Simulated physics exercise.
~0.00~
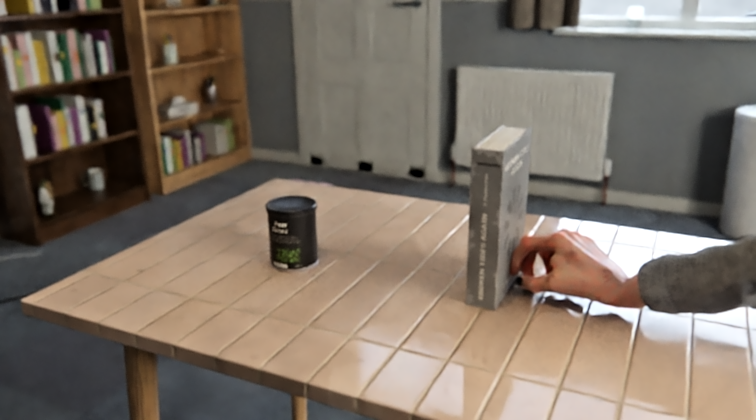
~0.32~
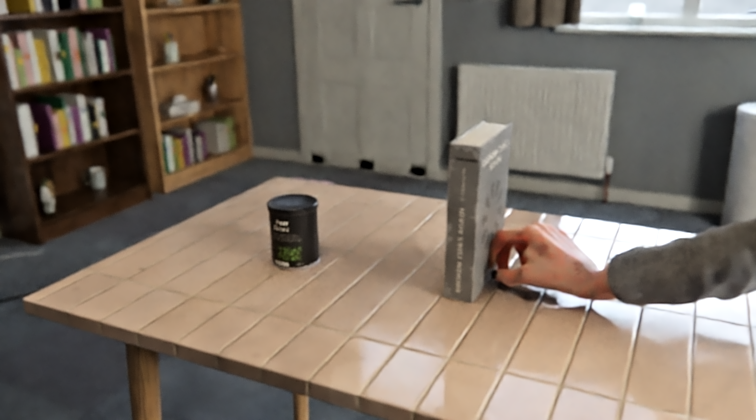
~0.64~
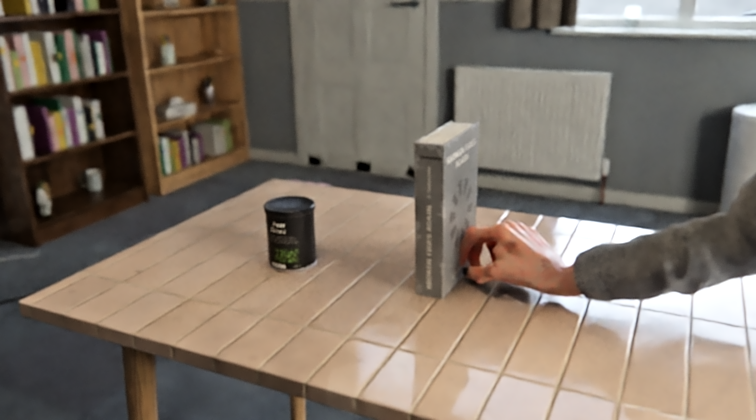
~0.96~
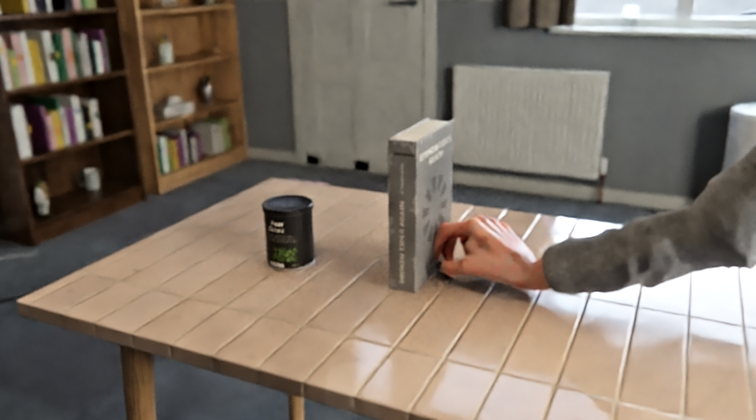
A grey book slides left toward a black tin, pushed by a hand, and stays upright.
